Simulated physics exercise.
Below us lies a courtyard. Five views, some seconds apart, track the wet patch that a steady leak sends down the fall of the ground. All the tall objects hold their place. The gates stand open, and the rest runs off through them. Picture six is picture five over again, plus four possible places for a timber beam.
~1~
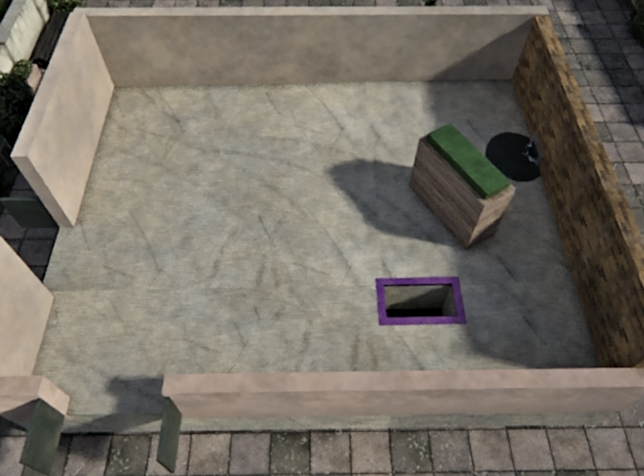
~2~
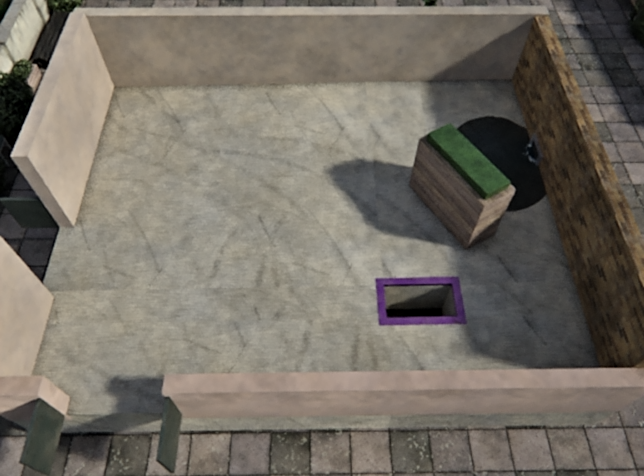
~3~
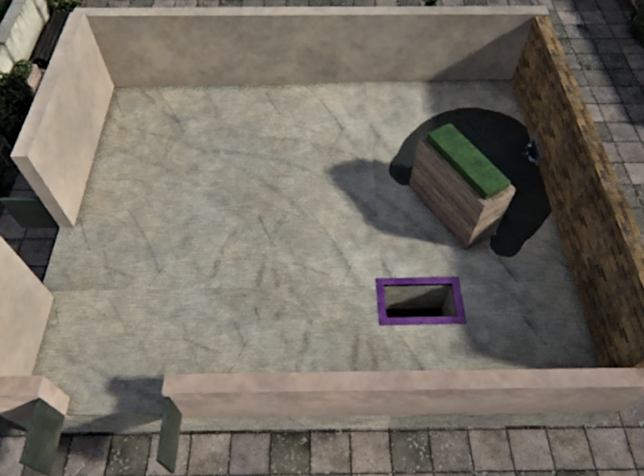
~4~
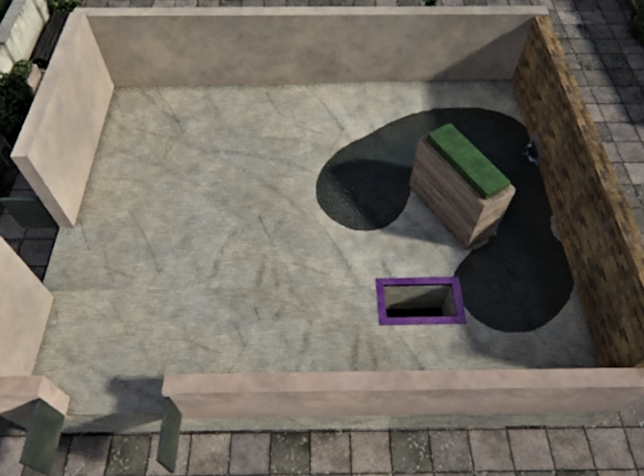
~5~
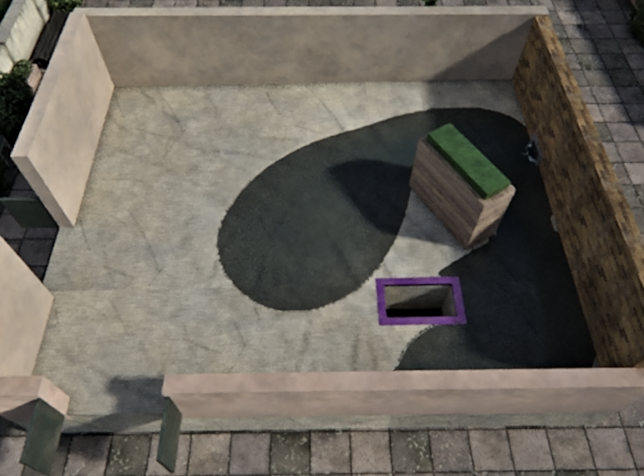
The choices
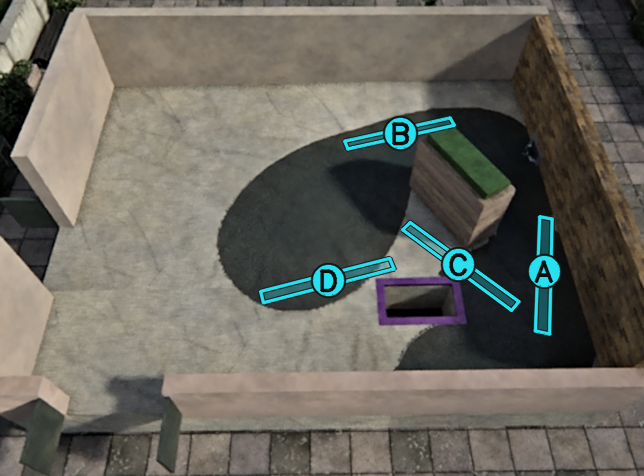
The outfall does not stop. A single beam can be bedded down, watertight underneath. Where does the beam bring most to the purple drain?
Choose A.
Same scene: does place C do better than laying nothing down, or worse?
Worse.
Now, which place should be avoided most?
That is place C.
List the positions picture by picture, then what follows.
Outfall at (537, 150); purple drain at (420, 301); open gate at (64, 260); open gate at (125, 396); 2 % of the ground under water, visible out to (494, 139); purple drain still dry, in the first picture.
In the second picture, 6 % of the ground under water, visible out to (466, 130); purple drain still dry.
In the third picture, 10 % of the ground under water, visible out to (400, 165); purple drain still dry.
In the fourth picture, 19 % of the ground under water, visible out to (323, 185); purple drain still dry.
In the fifth picture, 35 % of the ground under water, visible out to (240, 281); purple drain taking water.
In cyan, A from (542, 332) to (545, 217); B from (346, 145) to (452, 121); C from (406, 226) to (515, 305); D from (262, 297) to (391, 263).
With A, about 13 % of the stream goes into the purple drain, about 87 % out by the gates.
With B, about 8 % of the stream goes into the purple drain, about 92 % out by the gates.
With C, next to none of the stream goes into the purple drain, about 100 % out by the gates.
With D, about 8 % of the stream goes into the purple drain, about 92 % out by the gates.
